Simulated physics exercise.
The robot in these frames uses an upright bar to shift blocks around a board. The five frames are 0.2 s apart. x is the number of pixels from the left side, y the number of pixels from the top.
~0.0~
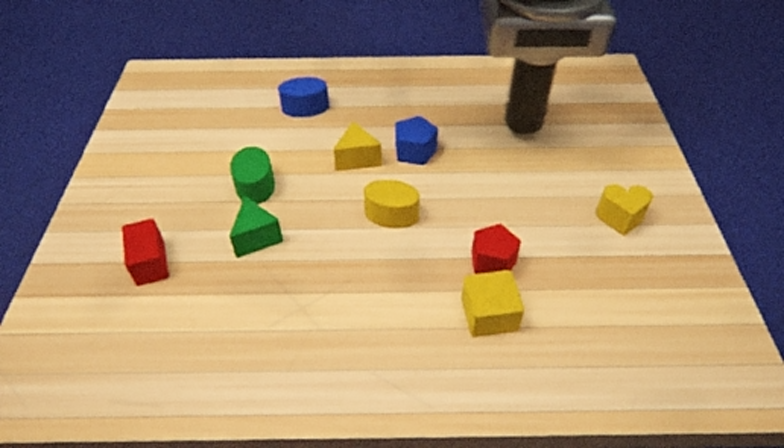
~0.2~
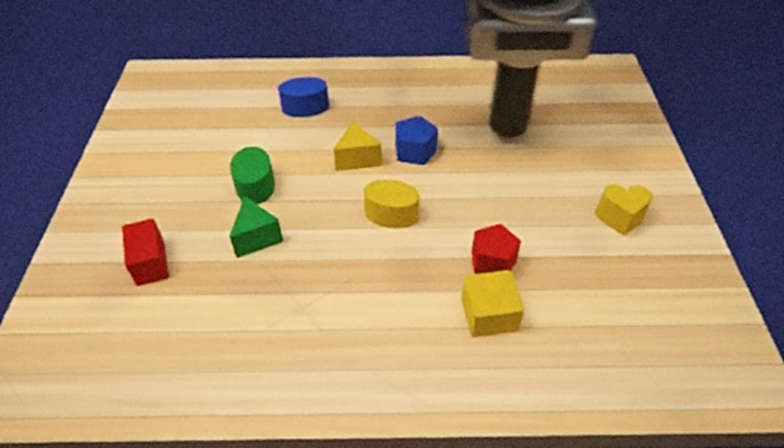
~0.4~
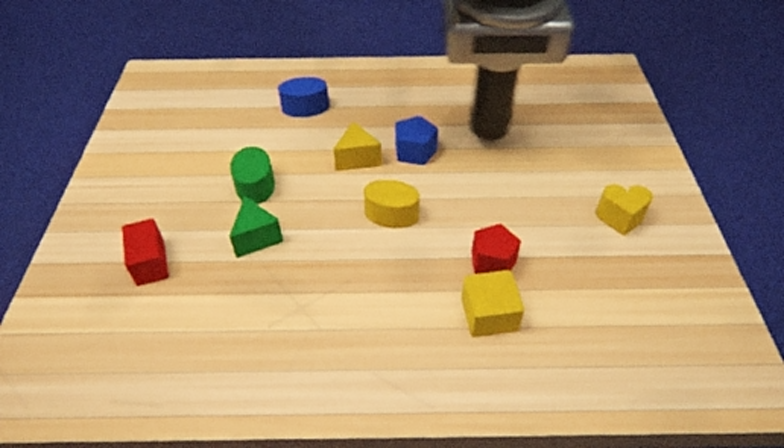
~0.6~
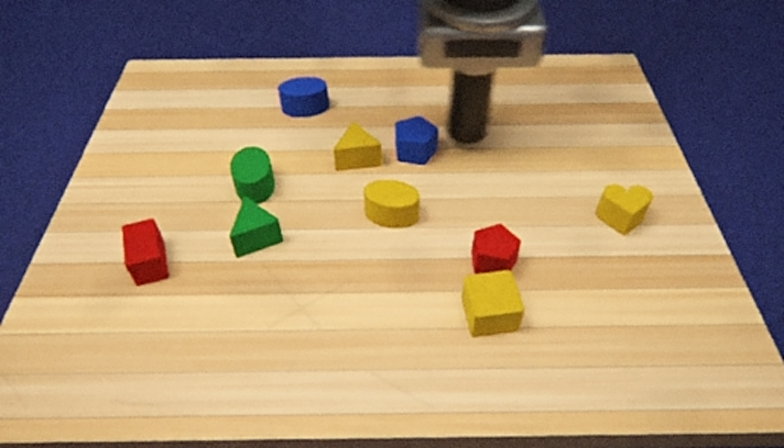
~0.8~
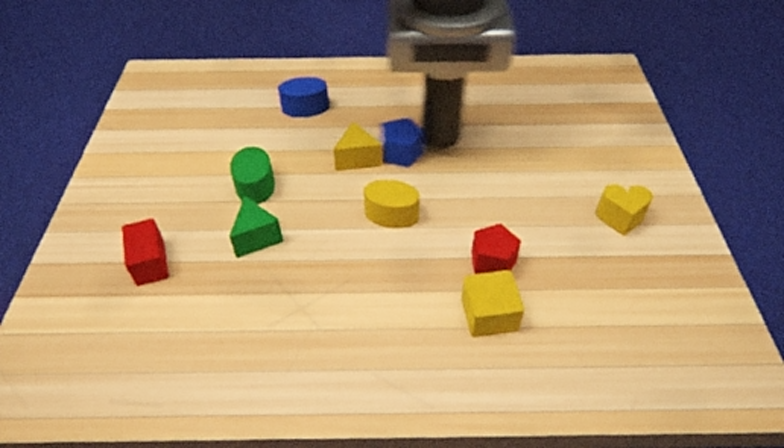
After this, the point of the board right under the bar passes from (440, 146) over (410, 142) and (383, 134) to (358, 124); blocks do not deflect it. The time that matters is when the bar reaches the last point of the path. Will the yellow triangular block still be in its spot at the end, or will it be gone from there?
It moves.
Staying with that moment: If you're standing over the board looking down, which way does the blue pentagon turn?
I'd predict that, seen from above, the blue pentagon rotates counter-clockwise.
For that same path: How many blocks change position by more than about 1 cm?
The number is two.
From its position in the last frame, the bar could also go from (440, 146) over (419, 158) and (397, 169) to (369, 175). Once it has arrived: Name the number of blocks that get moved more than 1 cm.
There will be two blocks displaced.
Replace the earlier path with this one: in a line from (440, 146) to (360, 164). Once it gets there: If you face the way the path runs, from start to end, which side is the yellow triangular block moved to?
Off to the right side.
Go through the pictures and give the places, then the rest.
Tip of the bar at (524, 123), middles of tops, blue elliptical block at (302, 86), yellow triangular block at (356, 138), blue pentagon at (415, 129), in the first frame.
Bar at (508, 125), nothing pushed, in the second frame.
Bar at (489, 129), nothing pushed, in the third frame.
Bar at (467, 132), nothing pushed, in the fourth frame.
Bar at (441, 136), blue elliptical block at (302, 86), yellow triangular block at (356, 138), blue pentagon at (401, 131), in the fifth frame.
On the path given first. Halfway along, bar at (395, 129); yellow triangular block at (330, 145); blue pentagon at (360, 133), turned 35° anticlockwise.
At the end, bar at (357, 114); blue elliptical block unmoved; yellow triangular block at (324, 150), turned 15° anticlockwise; blue pentagon at (341, 127), turned 80° anticlockwise.
